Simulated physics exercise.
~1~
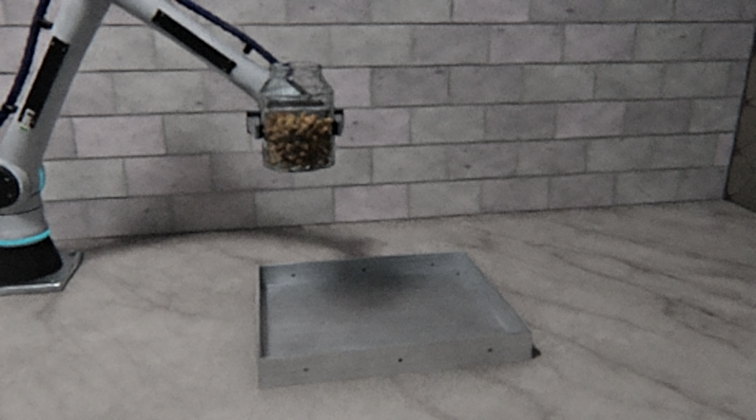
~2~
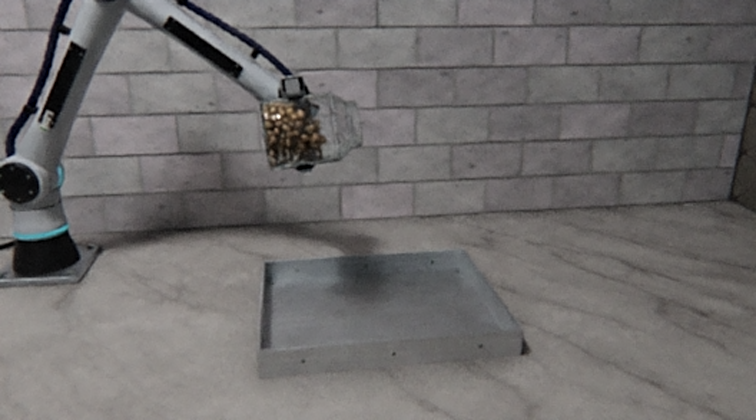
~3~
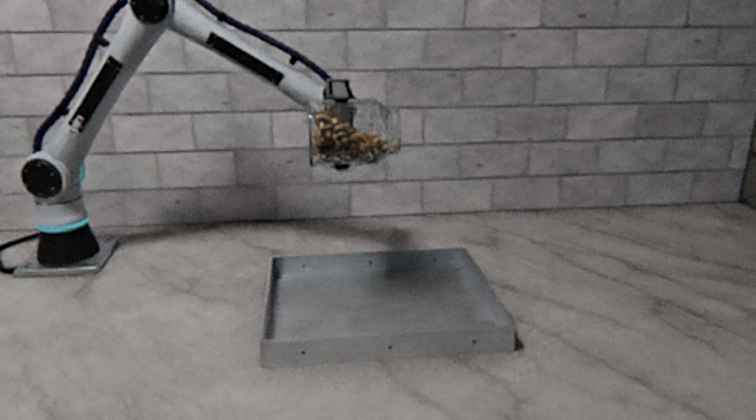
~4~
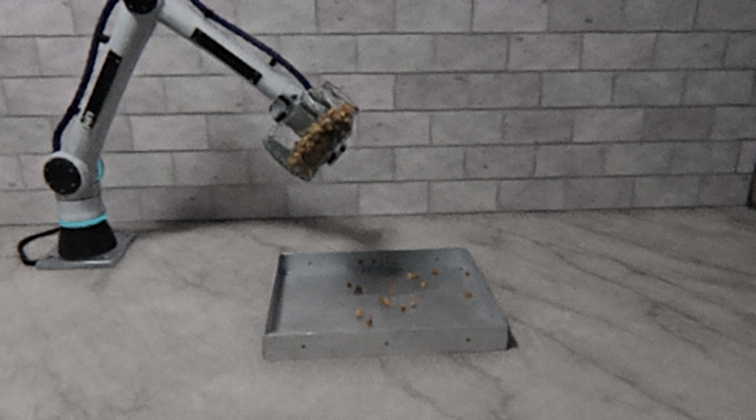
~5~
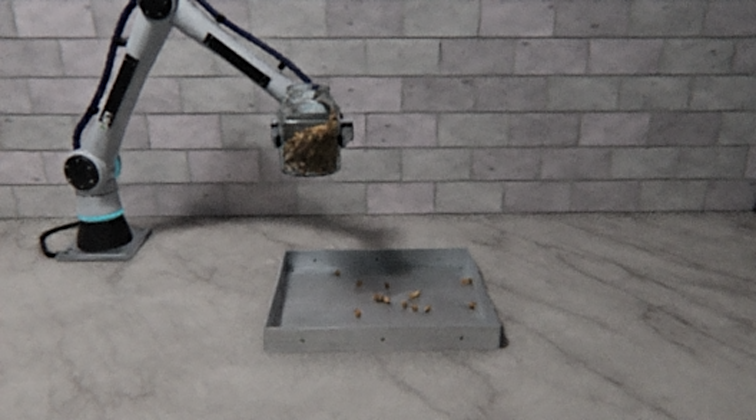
At first, a robot arm holds a clear jar partly filled with dried beans upright above a shallow grey tray on a marbled tabletop. The arm tips the jar onto its side, its mouth pointing right, and the beans shift inside. Still on its side, the jar moves right, with the beans spread along its lower side and the tray below still empty. Next, the jar is back to the left and leaning, and a few beans lie scattered in the tray. Finally, the arm holds the jar upright again, with most of the beans still inside and only a small share in the tray.
